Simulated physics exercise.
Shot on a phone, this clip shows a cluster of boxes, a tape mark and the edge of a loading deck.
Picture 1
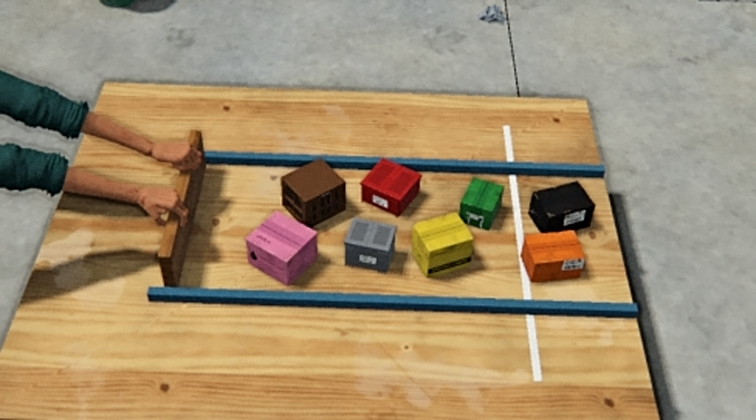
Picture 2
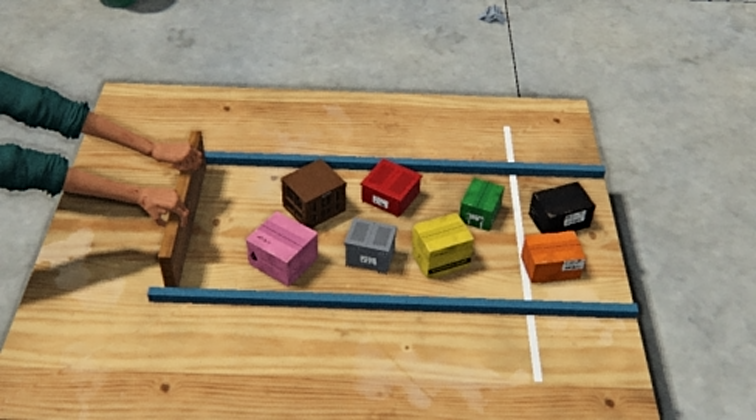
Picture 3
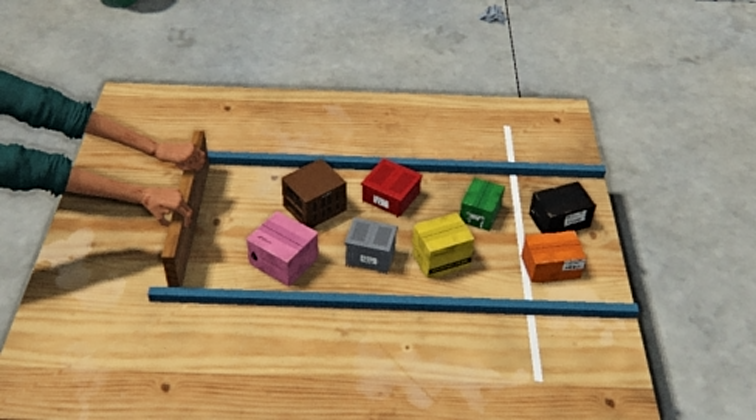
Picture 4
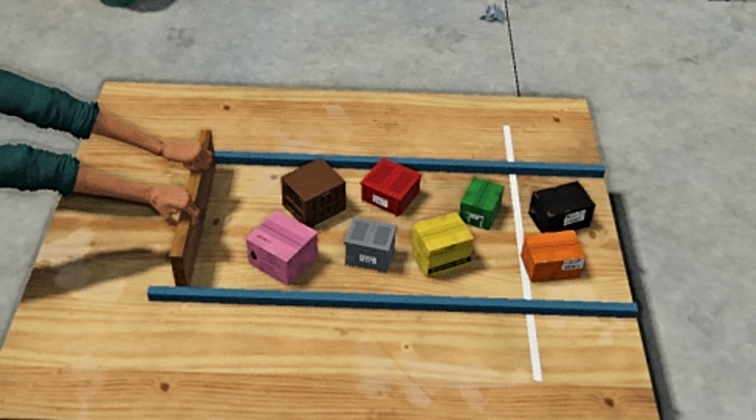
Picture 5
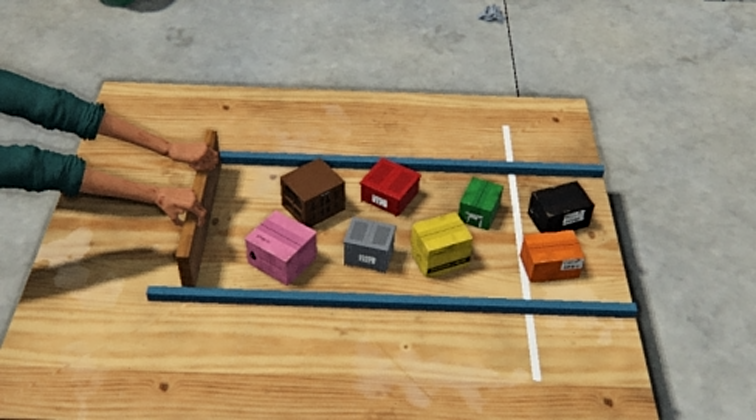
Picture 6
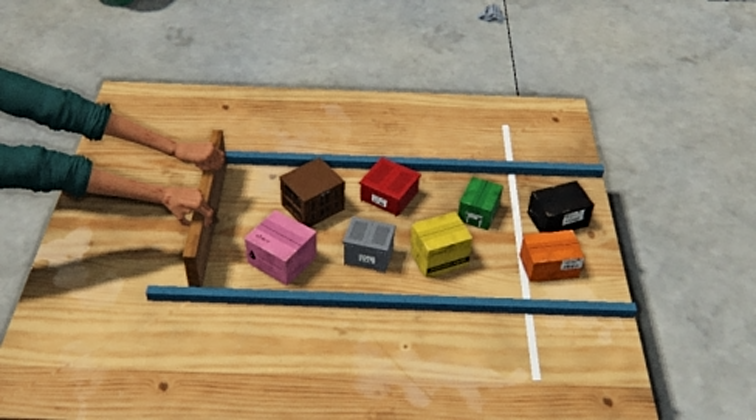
Two hands in dark green sleeves grip an upright wooden plank at the left of a pale wooden deck on a grey concrete floor, seen from above at an angle. Between two blue rails sit brown, red, green and black boxes behind pink, grey, yellow and orange ones, with white tape crossing near the right. The hands slide the plank slightly rightward, while the boxes and view stay practically still.
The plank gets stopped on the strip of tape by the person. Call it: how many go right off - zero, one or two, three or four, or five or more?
Three or four go off.
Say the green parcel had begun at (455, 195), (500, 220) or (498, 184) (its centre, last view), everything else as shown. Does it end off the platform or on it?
Well, one by one, it is safe, is safe and ends up down.
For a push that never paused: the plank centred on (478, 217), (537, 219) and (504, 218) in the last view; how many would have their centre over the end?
Middles past end - pos 1: 1, pos 2: 3, pos 3: 3.
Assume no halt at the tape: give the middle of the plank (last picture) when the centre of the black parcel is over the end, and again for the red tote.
First near (500, 220), second near (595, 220).
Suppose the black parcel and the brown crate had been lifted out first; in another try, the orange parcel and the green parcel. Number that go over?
The number is 2 for the first case and 1 for the second.
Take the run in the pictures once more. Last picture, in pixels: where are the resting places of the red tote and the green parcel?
The first comes to rest at (558, 187), and the second at (592, 223).
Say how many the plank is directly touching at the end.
My count gives 2.
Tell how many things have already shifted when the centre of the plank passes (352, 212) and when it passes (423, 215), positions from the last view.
First 5, then 7.
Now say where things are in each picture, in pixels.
In the first frame, black parcel (561, 209); orange parcel (552, 257); green parcel (481, 204); plank (184, 207); tape (520, 236).
In the second frame, orange parcel (553, 257); yellow box (442, 246).
In the third frame, green parcel (482, 204); red tote (392, 188).
In the fourth frame, black parcel (561, 209); pink box (282, 248).
In the fifth frame, orange parcel (552, 256); plank (201, 207).
In the sixth frame, black parcel (560, 209); orange parcel (551, 256); green parcel (480, 203); plank (207, 207); tape (519, 236).
Soon after, none off yet; black parcel at rest near (560, 209); orange parcel at rest near (551, 256); green parcel at rest near (480, 203).
After that, none off yet; black parcel at rest near (560, 209); orange parcel moving near (556, 257); green parcel displaced a little near (487, 205).
And then, none off yet; black parcel displaced a little near (580, 208); orange parcel displaced well along near (636, 264); green parcel displaced about its own width near (536, 214).
In the end, the number that fall off is three or four; gone, yellow box, orange parcel and black parcel.
